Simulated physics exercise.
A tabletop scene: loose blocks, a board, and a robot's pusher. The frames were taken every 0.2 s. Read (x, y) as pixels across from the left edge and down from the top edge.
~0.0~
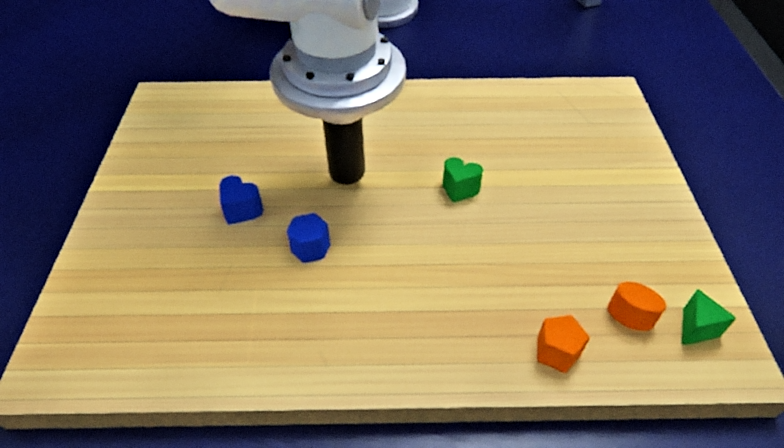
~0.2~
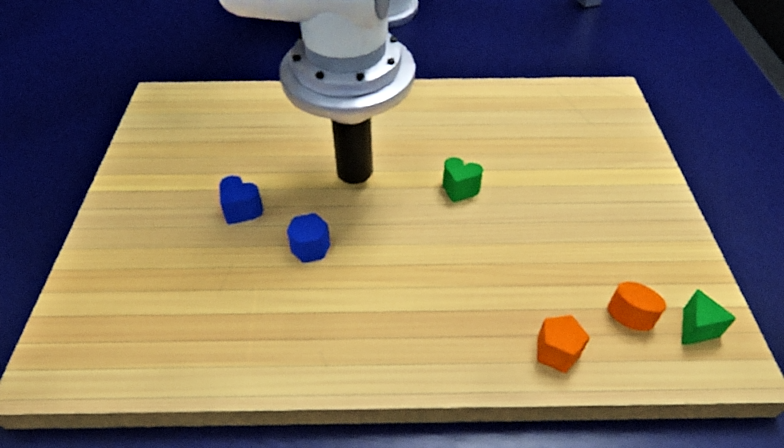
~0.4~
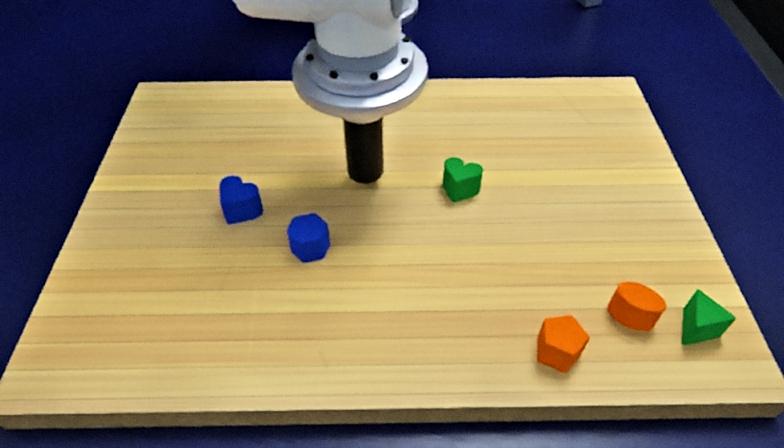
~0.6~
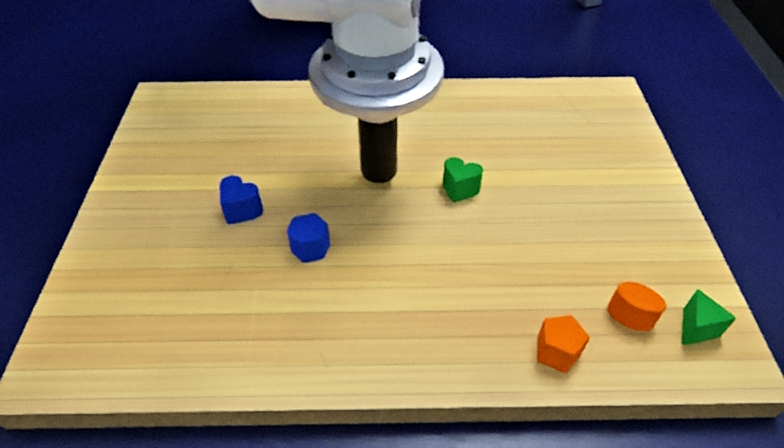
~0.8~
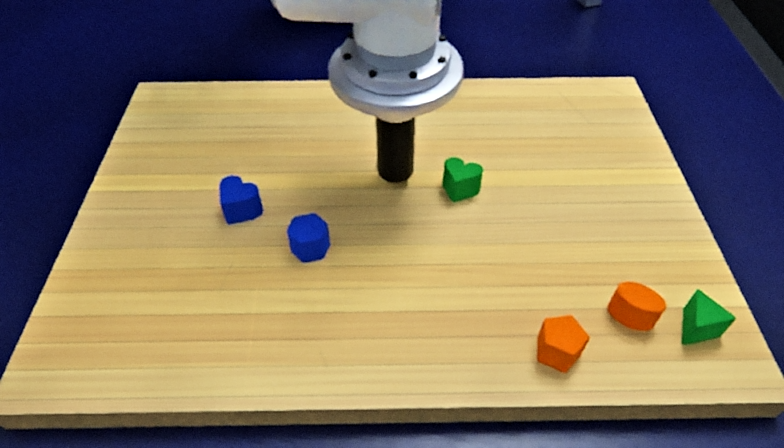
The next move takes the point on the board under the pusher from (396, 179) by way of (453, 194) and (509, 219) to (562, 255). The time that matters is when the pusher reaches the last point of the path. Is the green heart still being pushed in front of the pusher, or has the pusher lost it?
It is gone from the front.
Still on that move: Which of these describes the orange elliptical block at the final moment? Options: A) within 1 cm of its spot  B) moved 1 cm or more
Letter A.
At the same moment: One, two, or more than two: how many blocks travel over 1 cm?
That makes 1 block.
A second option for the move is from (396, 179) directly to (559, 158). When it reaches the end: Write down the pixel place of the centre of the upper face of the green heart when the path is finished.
Around pixel (490, 171).
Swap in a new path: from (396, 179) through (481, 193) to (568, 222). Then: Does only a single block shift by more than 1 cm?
Final answer: Yes.
On the path given first. One third of the way, pusher at (455, 186); green heart at (494, 175).
Two thirds of the way, pusher at (512, 211); green heart at (543, 184), turned 25° anticlockwise.
At the end, pusher at (565, 247); green heart at (543, 184), turned 25° anticlockwise; orange elliptical block in place.
